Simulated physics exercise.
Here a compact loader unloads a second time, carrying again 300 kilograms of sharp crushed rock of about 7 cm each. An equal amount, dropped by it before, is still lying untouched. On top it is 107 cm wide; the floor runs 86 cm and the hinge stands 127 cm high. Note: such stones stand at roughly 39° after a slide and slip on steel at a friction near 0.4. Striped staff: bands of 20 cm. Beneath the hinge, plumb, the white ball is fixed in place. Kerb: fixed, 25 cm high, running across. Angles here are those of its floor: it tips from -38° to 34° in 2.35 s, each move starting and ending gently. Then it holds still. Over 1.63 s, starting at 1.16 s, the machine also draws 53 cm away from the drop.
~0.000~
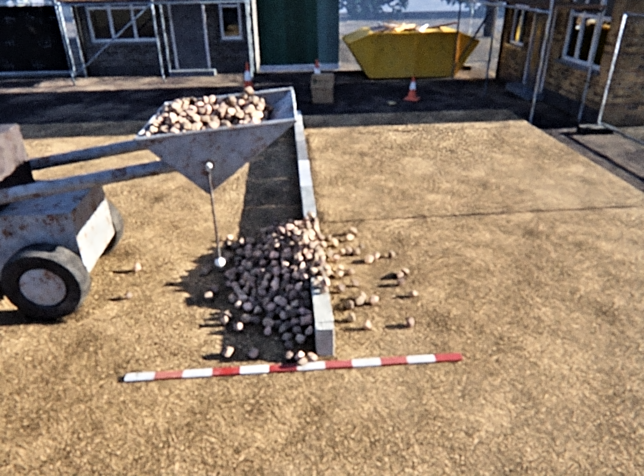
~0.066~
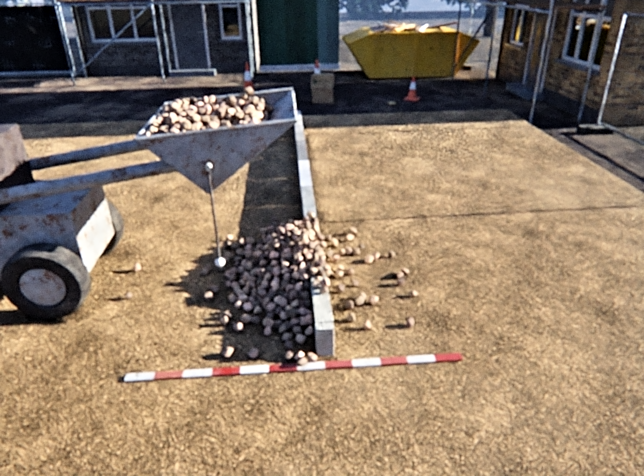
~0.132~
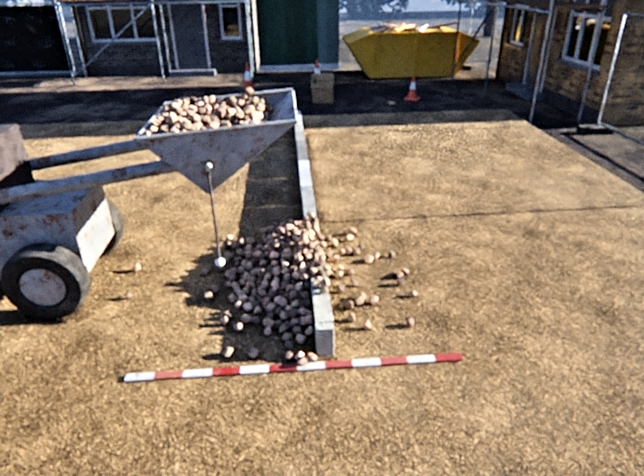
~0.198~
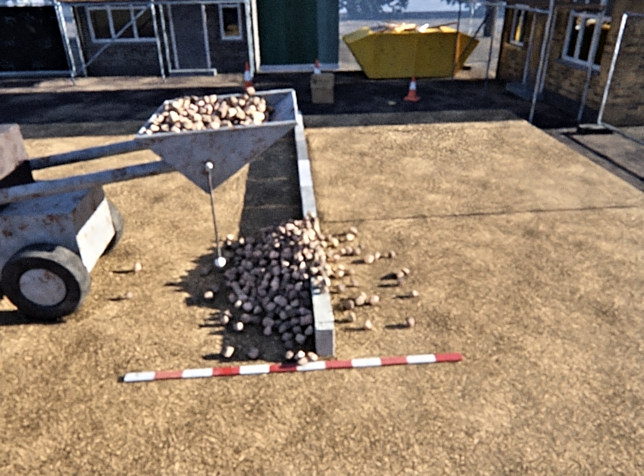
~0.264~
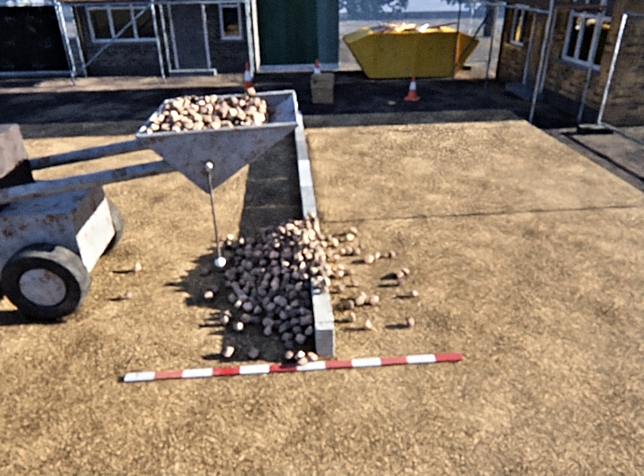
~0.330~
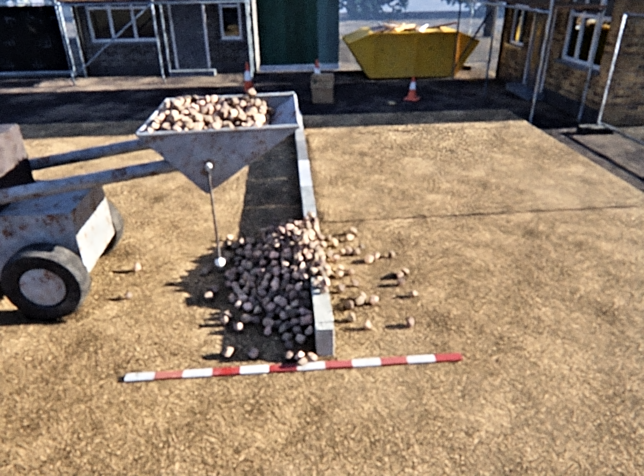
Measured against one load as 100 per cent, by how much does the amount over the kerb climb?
The amount climbs by some 1 per cent of a load.
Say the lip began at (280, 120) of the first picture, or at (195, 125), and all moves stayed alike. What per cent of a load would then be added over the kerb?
Around 0 percent, then around 0 percent.
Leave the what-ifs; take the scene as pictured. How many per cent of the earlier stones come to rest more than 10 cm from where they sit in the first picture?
About 0 %.
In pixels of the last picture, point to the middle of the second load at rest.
Roughly at (255, 255) in the last picture.
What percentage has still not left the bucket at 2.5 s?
It still holds about 35 per cent.
After 1.8 s the floor is at 23°; in per cent of one load, 97 in the bucket, 97 on this side of the kerb, 6 over the kerb; the foremost stones are at (395, 275).
After 2.5 s the floor is at 34°; in per cent of one load, 33 in the bucket, 161 on this side of the kerb, 6 over the kerb; the foremost stones are at (395, 275).
After 3.2 s the floor is at 34°; in per cent of one load, 0 in the bucket, 193 on this side of the kerb, 7 over the kerb; the foremost stones are at (395, 275).
After 5.8 s the floor is at 34°; in per cent of one load, 0 in the bucket, 193 on this side of the kerb, 7 over the kerb; the foremost stones are at (395, 275). Net gain over the kerb, 1.
